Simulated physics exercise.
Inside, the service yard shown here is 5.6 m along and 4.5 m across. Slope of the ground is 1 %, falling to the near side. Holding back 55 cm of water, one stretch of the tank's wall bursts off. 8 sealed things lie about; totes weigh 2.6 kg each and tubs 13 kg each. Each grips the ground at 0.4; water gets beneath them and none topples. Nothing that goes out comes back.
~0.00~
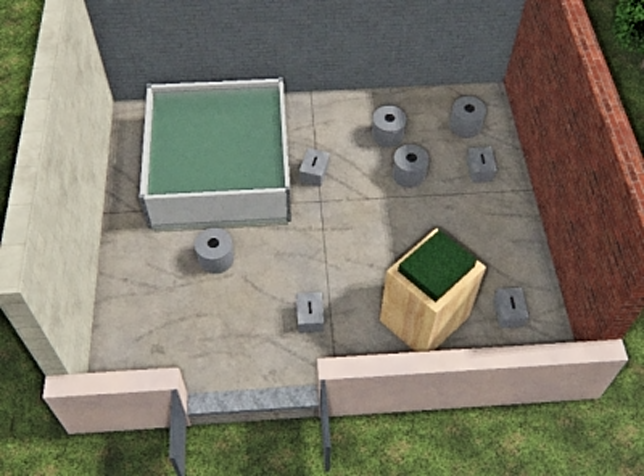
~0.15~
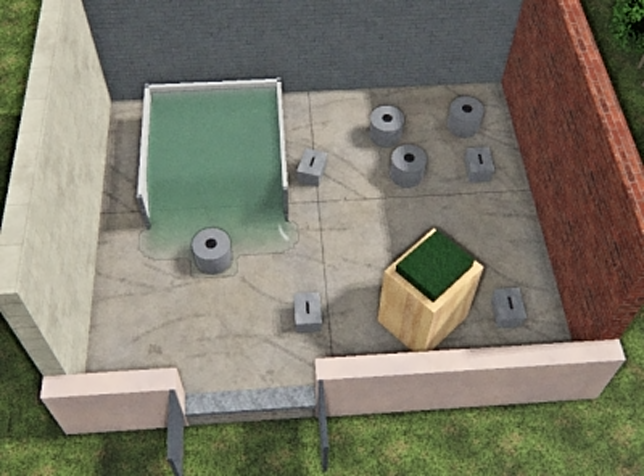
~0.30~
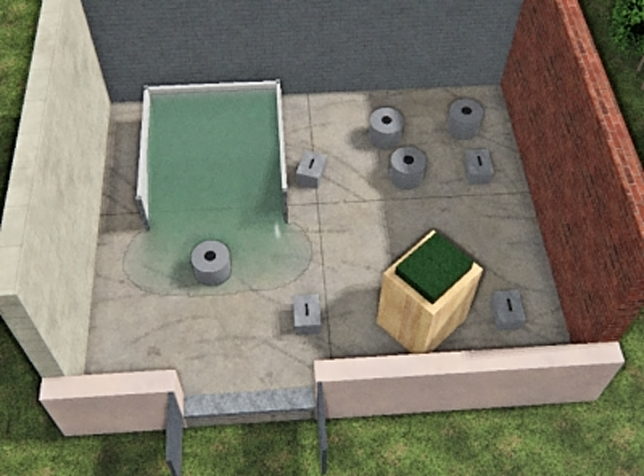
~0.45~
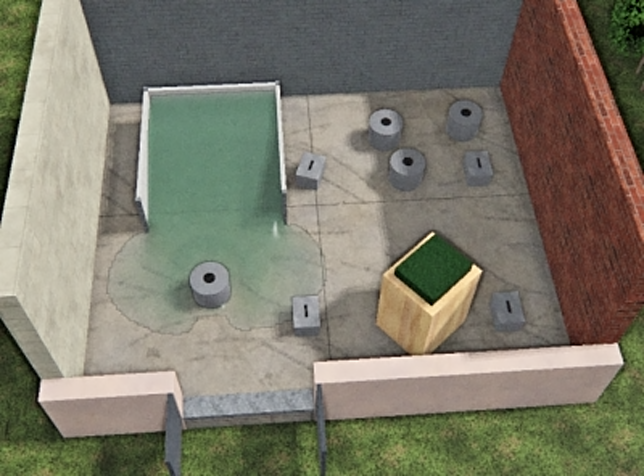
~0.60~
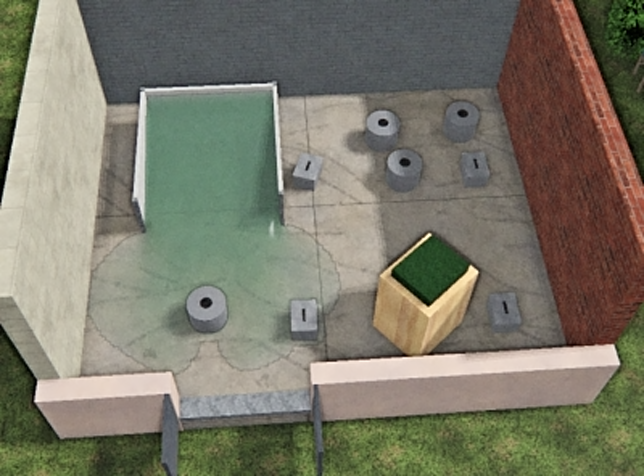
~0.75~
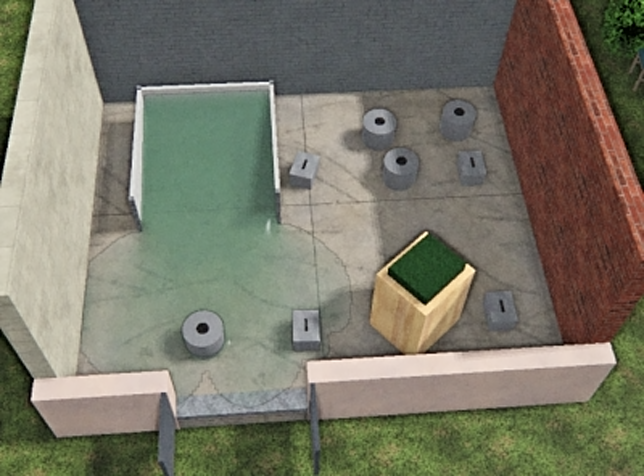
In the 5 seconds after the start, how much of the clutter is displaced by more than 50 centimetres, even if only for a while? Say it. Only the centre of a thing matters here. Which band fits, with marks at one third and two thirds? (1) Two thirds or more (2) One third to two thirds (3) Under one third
(2) One third to two thirds.
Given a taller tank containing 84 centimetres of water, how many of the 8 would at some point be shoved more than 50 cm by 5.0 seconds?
4.
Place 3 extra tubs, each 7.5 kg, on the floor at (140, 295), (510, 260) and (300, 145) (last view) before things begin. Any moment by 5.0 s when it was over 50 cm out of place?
Going through them in turn, I'd say beyond, not that far and not that far.
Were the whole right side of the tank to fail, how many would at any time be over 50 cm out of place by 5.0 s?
So the tally would be 7.
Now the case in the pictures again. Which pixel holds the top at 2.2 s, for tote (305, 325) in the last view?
Somewhere near (394, 347) in the last view.
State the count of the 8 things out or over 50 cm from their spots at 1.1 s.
I make it 2 by then.
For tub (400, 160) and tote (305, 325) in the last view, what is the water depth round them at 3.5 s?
Some 0 cm at the first, some 11 cm at the second.
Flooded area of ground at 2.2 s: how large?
At that time the wet patch spans about 12 m2.
After 1.1 s 2 of 8 are over 50 cm from their spots; 0 afloat.
After 2.2 s 2 of 8 are over 50 cm from their spots; 1 afloat.
After 3.5 s 3 of 8 are over 50 cm from their spots; 1 afloat.
After 5.0 s 3 of 8 are over 50 cm from their spots, and 3 have been at some point; 2 afloat.
